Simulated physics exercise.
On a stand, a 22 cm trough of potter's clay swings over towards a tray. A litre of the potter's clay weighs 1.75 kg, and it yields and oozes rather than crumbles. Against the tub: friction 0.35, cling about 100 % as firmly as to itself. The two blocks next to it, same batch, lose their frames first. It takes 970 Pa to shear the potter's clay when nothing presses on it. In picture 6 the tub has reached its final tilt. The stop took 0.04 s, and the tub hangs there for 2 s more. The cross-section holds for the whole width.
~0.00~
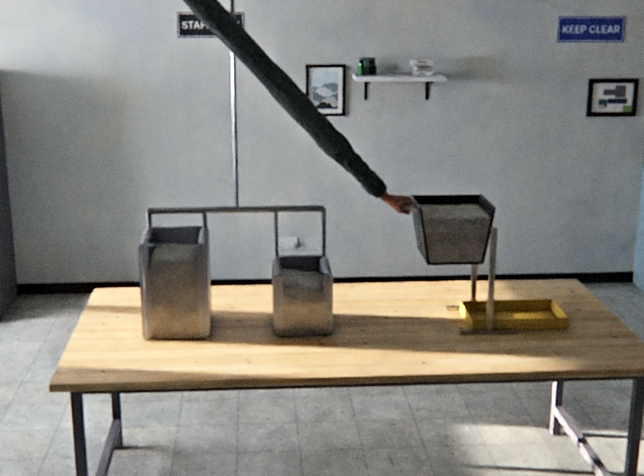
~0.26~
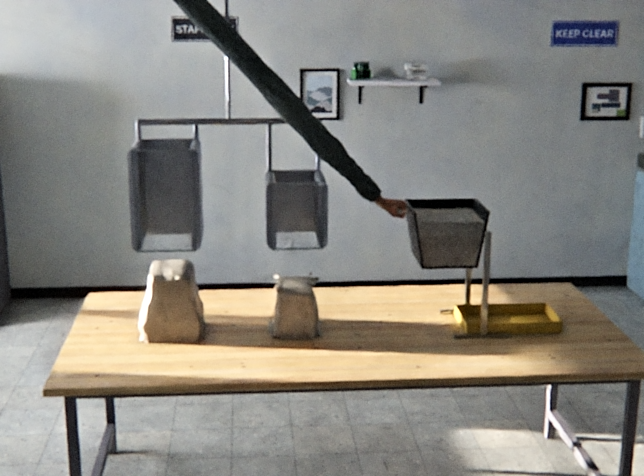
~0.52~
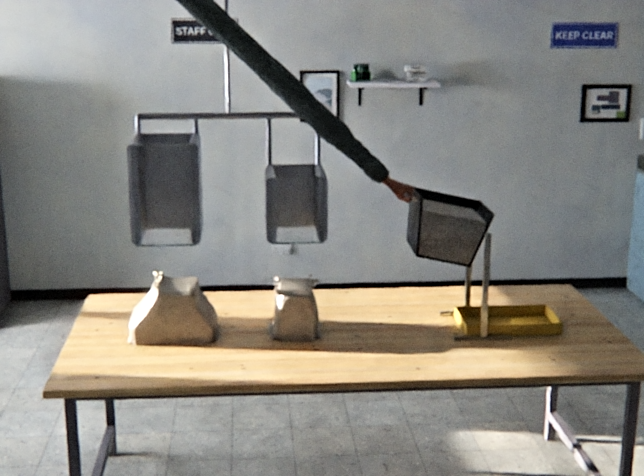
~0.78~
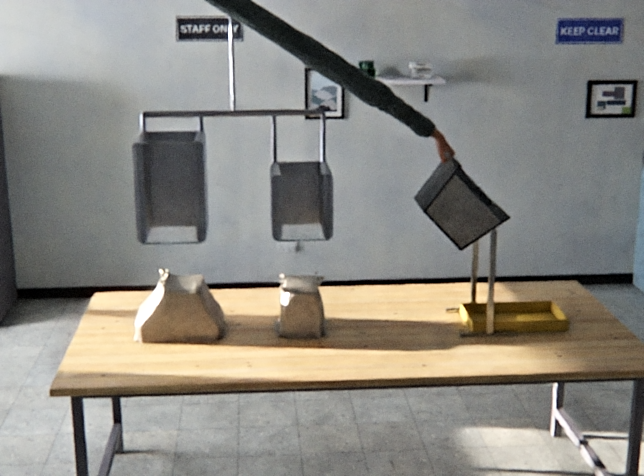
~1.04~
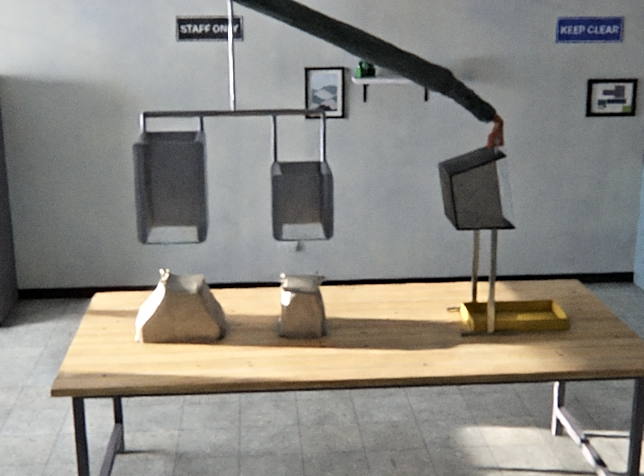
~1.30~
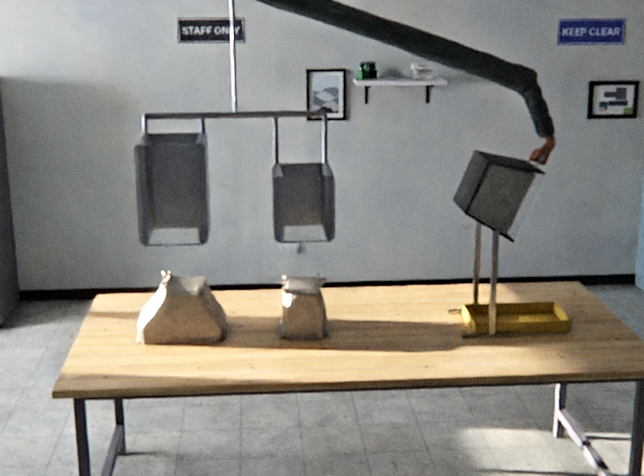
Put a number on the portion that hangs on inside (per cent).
The portion that hangs on inside is near 8 %.
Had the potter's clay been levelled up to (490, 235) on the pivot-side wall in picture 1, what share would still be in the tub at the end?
In that case some 14 per cent.
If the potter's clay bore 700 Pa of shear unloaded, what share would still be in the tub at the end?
It would be near 8 %.
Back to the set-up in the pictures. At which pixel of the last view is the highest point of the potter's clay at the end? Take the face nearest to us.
Around (472, 206).
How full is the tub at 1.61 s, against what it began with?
About 30 %.
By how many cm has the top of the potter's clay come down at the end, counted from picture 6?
Some 16 cm.
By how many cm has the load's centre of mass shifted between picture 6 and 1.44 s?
About 7 cm.
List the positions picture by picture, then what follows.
Handle-side rim at (422, 209), tilt 0 degrees; highest point of the potter's clay at (434, 219); test blocks 33 cm, 21 cm high (left to right), in the first frame.
Handle-side rim at (416, 213), tilt 0 degrees; highest point of the potter's clay at (428, 223); test blocks 29 cm, 21 cm high (left to right), in the second frame.
Handle-side rim at (423, 200), tilt 13 degrees; highest point of the potter's clay at (427, 211); test blocks 23 cm, 21 cm high (left to right), in the third frame.
Handle-side rim at (462, 166), tilt 46 degrees; highest point of the potter's clay at (456, 177); test blocks 23 cm, 21 cm high (left to right), in the fourth frame.
Handle-side rim at (506, 157), tilt 80 degrees; highest point of the potter's clay at (496, 163); test blocks 23 cm, 21 cm high (left to right), in the fifth frame.
Handle-side rim at (544, 175), tilt 112 degrees; highest point of the potter's clay at (491, 166); test blocks 23 cm, 21 cm high (left to right), in the sixth frame.
By 1.44 s, the tub is at 112 degrees and holds 83 %.
By 1.61 s, the tub is at 112 degrees and holds 28 %.
By 1.78 s, the tub is at 112 degrees and holds 8 %.
By 1.95 s, the tub is at 112 degrees and holds 8 %.
By 3.30 s, at the end, the tub is at 112 degrees and holds 8 %.
